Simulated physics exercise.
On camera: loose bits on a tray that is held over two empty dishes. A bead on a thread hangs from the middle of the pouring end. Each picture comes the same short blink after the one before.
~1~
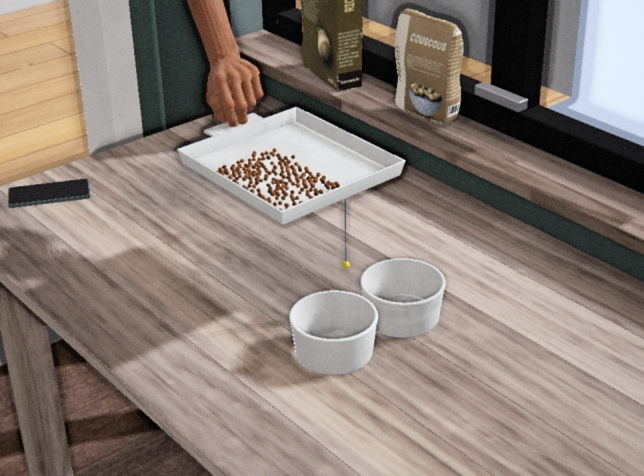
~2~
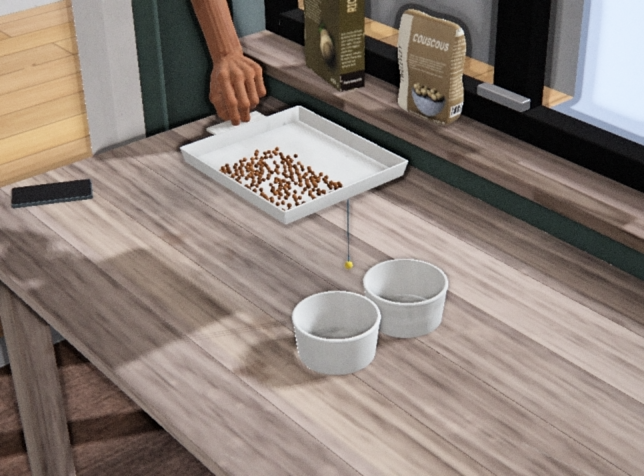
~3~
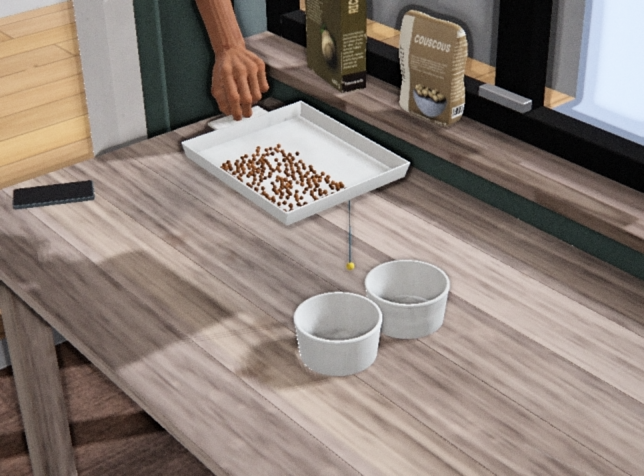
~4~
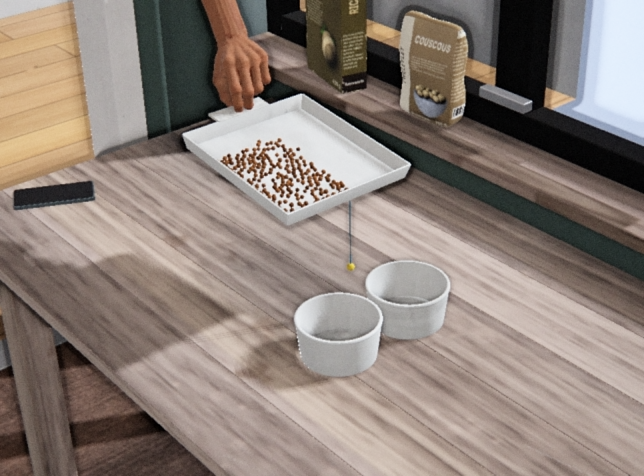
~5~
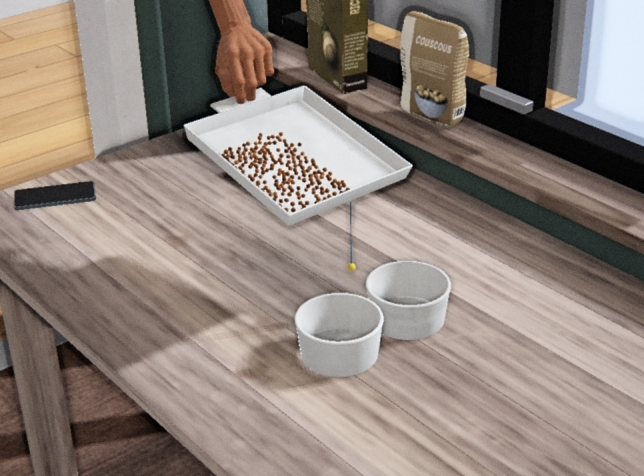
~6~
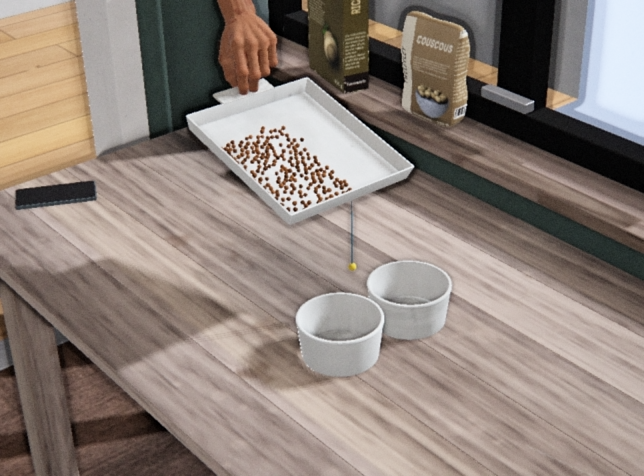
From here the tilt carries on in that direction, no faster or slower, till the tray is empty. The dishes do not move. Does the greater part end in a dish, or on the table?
The two hold more than half of the load.
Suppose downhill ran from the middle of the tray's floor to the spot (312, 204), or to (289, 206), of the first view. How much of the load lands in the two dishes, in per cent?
Roughly 50 per cent, and 0 per cent.
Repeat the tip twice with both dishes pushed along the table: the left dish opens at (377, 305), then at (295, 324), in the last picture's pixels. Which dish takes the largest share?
First left, then the right one.
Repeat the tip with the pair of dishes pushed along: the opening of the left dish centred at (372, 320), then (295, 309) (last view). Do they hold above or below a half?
One: The larger part. Two: Less than half.
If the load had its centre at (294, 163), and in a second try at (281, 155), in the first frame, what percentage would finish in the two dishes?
The first gives 90 %, the second 80 %.
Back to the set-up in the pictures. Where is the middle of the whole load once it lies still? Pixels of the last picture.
At about (382, 336).
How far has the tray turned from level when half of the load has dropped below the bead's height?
At about 110°.
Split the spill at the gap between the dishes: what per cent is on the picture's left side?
Roughly 20 in a hundred.
Soon, tray tipped steeply; nearly all on the tray; a stray few in the left dish.
A while on, tray tipped right over; nearly all on the tray; a stray few in the left dish; a stray few in the right dish; a small part in the air.
Towards the end, tray tipped past a quarter turn; about half in the left dish; about half in the right dish; a small part outside both.
Finally, tray tipped past a quarter turn; about half in the left dish; about half in the right dish; a small part outside both.
